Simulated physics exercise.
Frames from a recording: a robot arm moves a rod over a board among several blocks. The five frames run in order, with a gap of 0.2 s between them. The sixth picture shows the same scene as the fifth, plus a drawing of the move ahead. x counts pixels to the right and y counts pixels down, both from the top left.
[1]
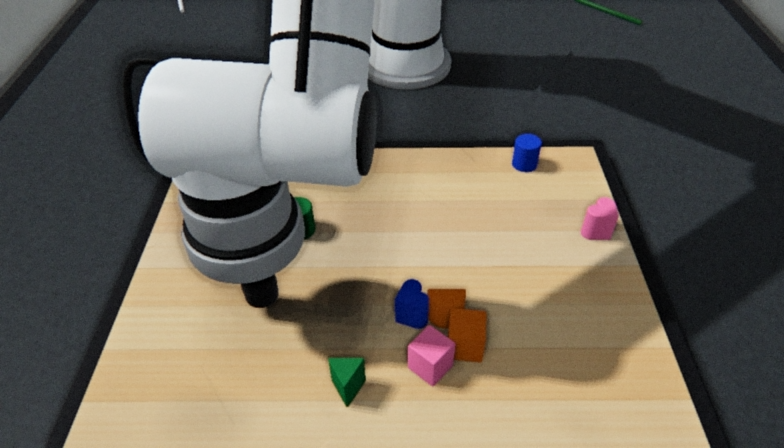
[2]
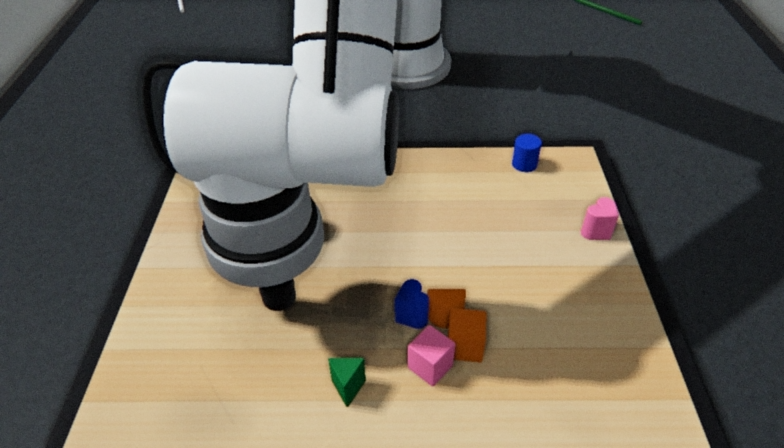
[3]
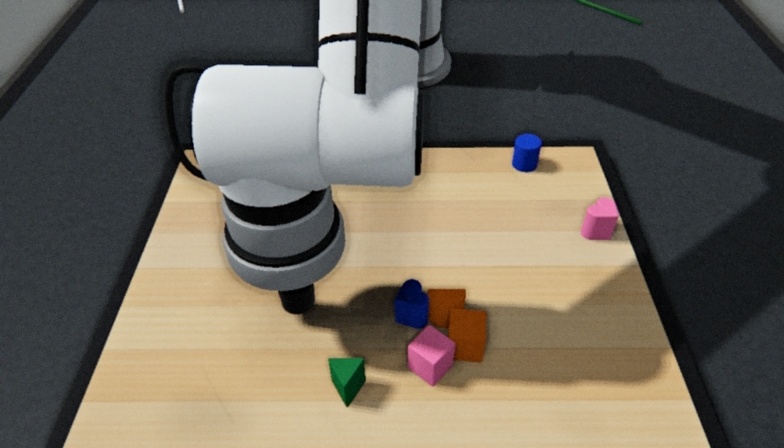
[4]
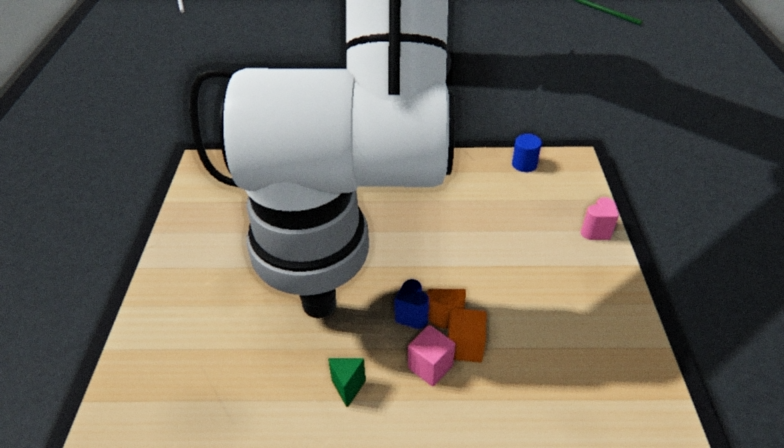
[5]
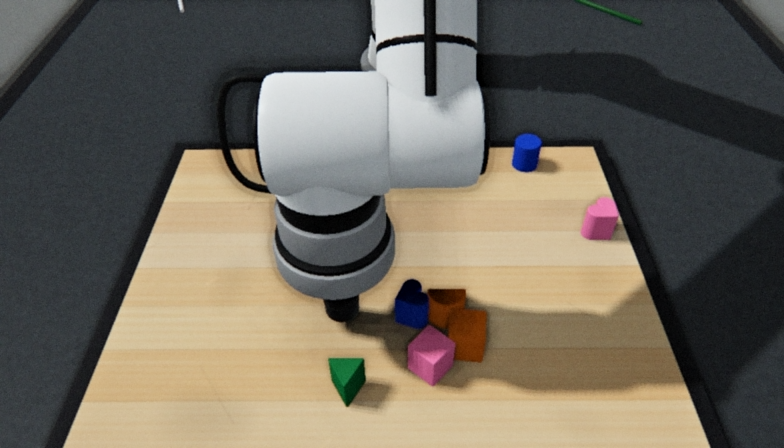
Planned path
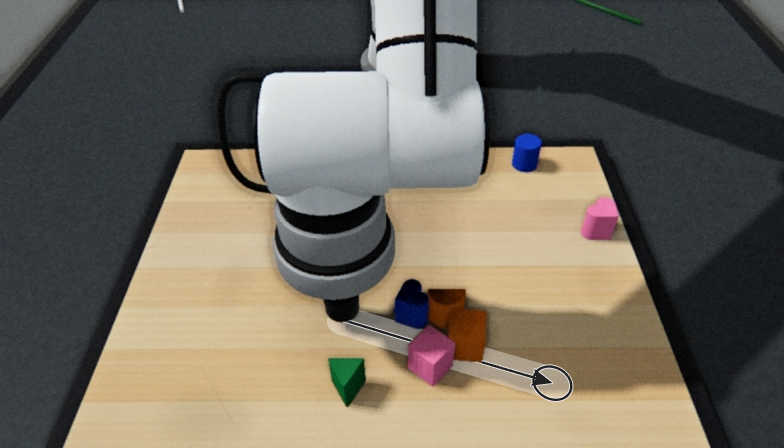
A white and grey robot arm moves its short black rod steadily rightward across a wooden board, drifting slightly toward the viewer. The rod passes above and behind a green block and closes the gap to a cluster of blue, orange and pink blocks, which stay still throughout.
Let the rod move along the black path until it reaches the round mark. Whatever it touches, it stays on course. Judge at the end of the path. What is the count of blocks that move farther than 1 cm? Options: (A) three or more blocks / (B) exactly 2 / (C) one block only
B
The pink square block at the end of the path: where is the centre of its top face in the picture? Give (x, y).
At roughly (456, 363).
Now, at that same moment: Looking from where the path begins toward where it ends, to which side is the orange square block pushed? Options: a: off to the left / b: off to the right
It's a.
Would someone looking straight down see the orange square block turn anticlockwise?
Yes.
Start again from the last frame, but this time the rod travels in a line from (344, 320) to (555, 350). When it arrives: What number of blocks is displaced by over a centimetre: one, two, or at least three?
Going by the path, three or more of them shift by more than about 1 cm.
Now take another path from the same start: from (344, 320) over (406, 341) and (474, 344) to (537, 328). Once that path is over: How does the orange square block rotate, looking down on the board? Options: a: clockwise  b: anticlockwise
The answer is a.
Path on the board, from (344, 320) directly to (552, 383).
On the path given first. One third of the way, rod (410, 330); nothing pushed yet.
Two thirds of the way, rod (481, 351); pink square block (456, 363), turned 70° clockwise; orange square block (519, 329), turned 40° anticlockwise.
At the end, rod (556, 373); blue heart block in place; pink square block (456, 363), turned 70° clockwise; orange square block (553, 326), turned 75° anticlockwise.
